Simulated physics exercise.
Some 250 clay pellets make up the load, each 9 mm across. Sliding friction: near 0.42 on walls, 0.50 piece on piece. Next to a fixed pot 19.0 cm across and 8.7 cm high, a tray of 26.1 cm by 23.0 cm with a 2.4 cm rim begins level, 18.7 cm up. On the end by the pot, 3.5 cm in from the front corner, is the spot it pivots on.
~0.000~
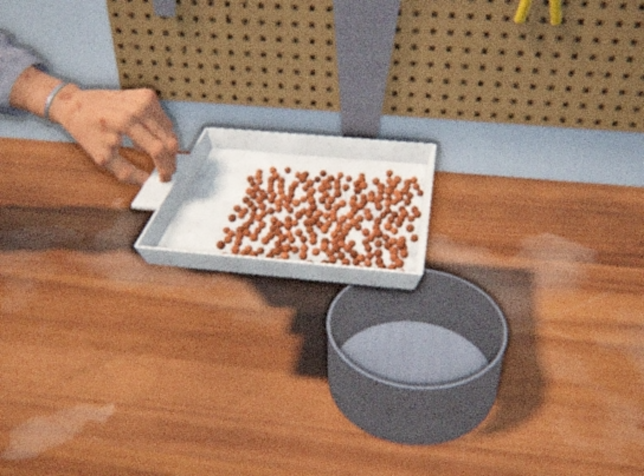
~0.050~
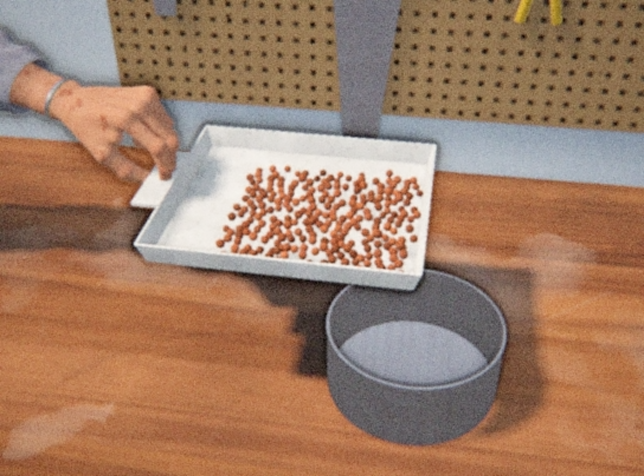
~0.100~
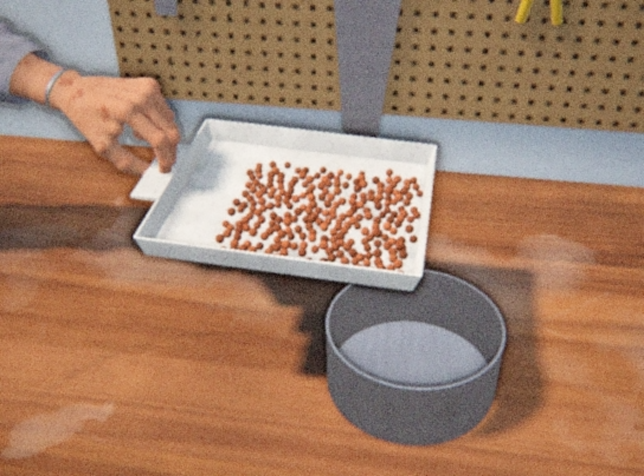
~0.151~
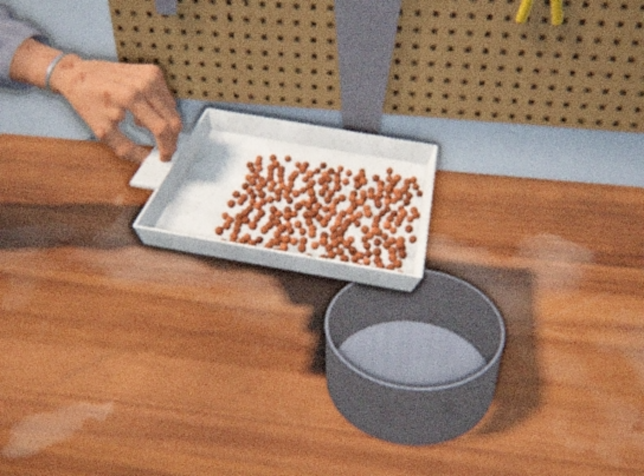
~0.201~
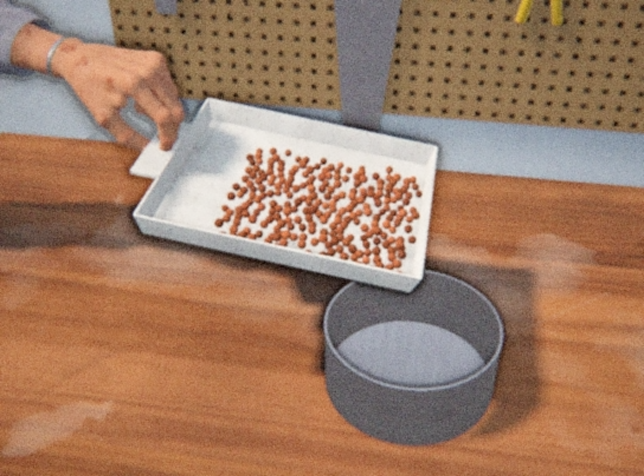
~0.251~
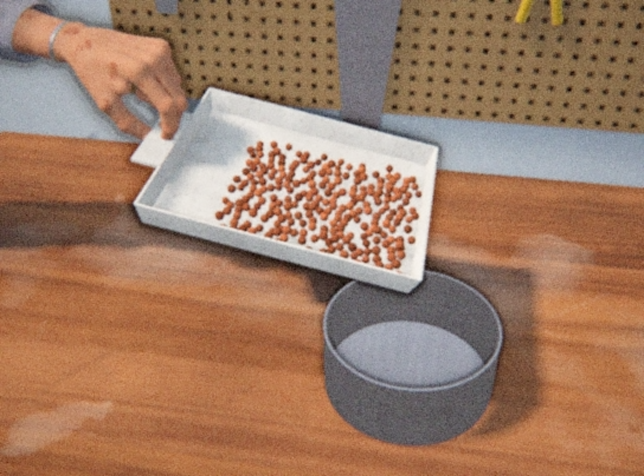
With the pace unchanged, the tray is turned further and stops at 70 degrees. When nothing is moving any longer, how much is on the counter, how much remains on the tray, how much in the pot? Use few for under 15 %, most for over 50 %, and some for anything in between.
Counter: Few, tray: Most, pot: Few.
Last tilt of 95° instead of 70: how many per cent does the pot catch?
That comes out at some 60 per cent.
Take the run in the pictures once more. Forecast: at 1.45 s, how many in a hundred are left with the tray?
Estimate: Near 100 in a hundred.
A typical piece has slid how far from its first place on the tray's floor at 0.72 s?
I'd say close to 4 centimetres.
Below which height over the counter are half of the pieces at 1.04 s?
The halfway line is at about 24 cm.
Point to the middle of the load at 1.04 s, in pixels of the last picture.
Approx. (400, 197).
After 0.72 s, tilt 39 degrees; the tray holds 100 %, the pot 0 %.
Then, at 1.04 s, tilt 58 degrees; the tray holds 100 %, the pot 0 %.
After 1.45 s, tilt 70 degrees; the tray holds 100 %, the pot 0 %.
At rest (1.8 s), counter 0 %, tray 100 %, pot 0 %.
